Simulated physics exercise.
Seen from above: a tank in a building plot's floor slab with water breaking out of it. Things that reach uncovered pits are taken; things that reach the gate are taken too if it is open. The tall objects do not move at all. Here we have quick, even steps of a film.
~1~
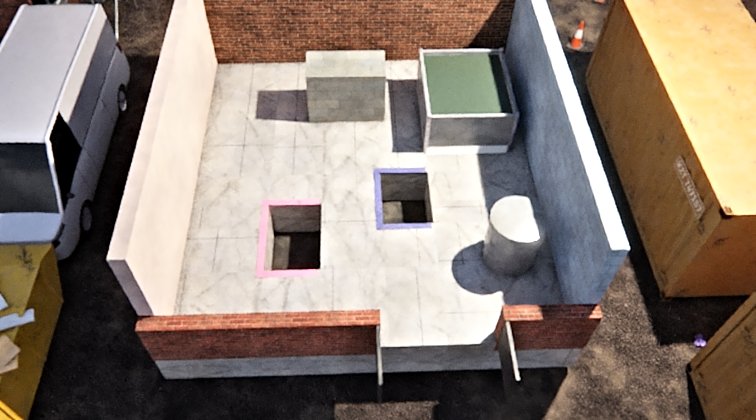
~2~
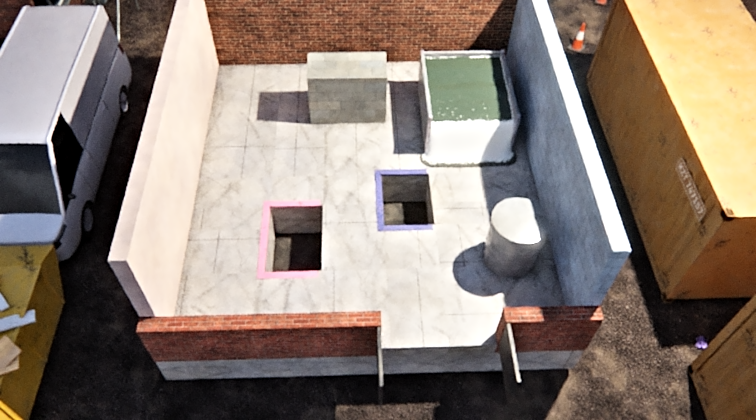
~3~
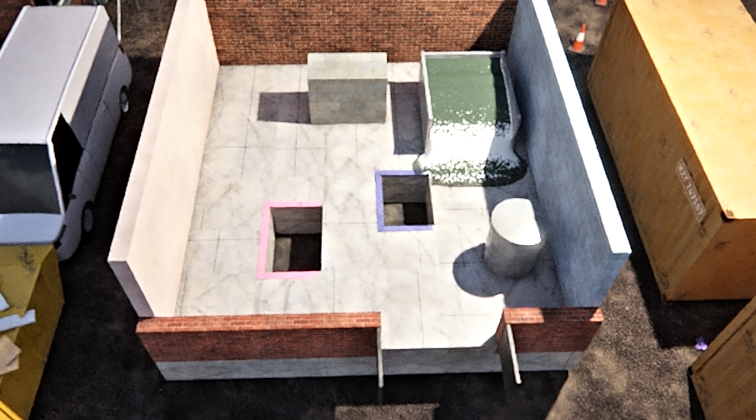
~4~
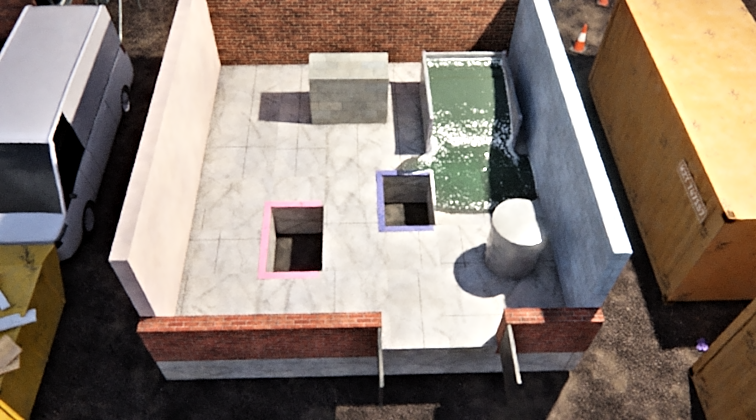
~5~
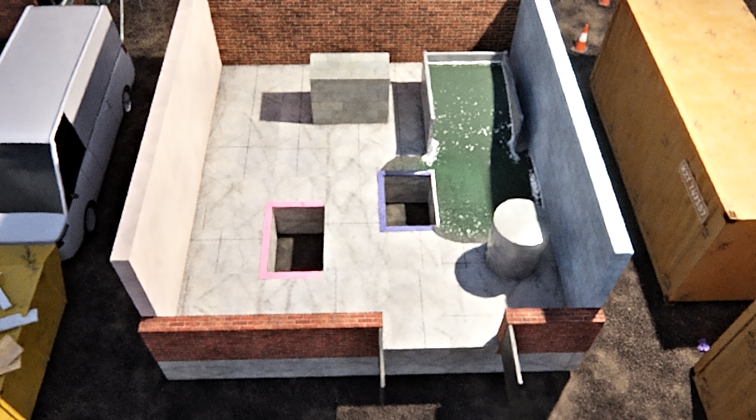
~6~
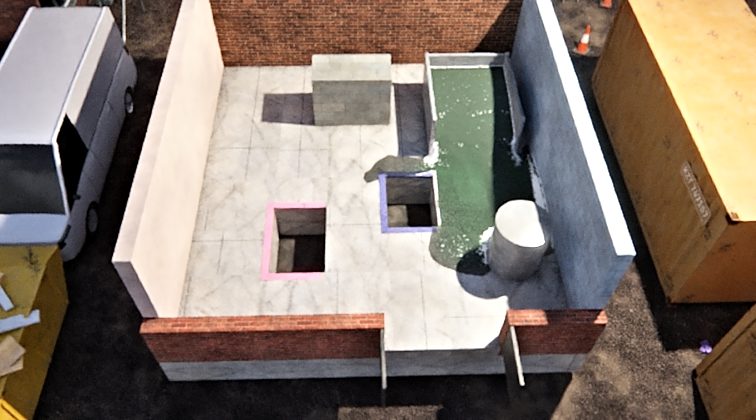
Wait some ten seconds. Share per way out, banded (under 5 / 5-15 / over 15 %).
In the end gate: The top band; blue pit: The top band; pink pit: The middle band.
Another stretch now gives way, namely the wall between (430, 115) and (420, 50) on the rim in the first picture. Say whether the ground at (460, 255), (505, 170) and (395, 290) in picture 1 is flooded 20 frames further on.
Unsoaked, then unsoaked, then unsoaked.
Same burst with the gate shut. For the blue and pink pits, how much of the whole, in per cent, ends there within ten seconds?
Percent to blue: 40, percent to pink: 15.
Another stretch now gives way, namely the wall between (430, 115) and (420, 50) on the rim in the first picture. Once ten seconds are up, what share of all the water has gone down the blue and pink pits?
Blue takes 10 in a hundred, pink takes 35 in a hundred.
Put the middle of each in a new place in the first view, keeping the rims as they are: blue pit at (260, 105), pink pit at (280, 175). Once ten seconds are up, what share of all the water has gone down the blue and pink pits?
Roughly: Blue pit 10 %, pink pit 14 %.
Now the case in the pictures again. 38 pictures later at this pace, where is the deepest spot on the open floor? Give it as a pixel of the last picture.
Near (174, 341).
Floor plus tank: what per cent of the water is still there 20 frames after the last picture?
Estimate: 62 %.
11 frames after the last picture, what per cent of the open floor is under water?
Roughly 30 percent.
A moment on, water covers 25 % of the floor; the gate 2 %, the blue pit 9 %, the pink pit 0 %.
Next, water covers 30 % of the floor; the gate 9 %, the blue pit 15 %, the pink pit 0 %.
Then, water covers 45 % of the floor; the gate 17 %, the blue pit 21 %, the pink pit 0 %.
Later, water covers 60 % of the floor; the gate 21 %, the blue pit 30 %, the pink pit 3 %.
In the end, water covers 80 % of the floor; the gate 23 %, the blue pit 35 %, the pink pit 7 %.
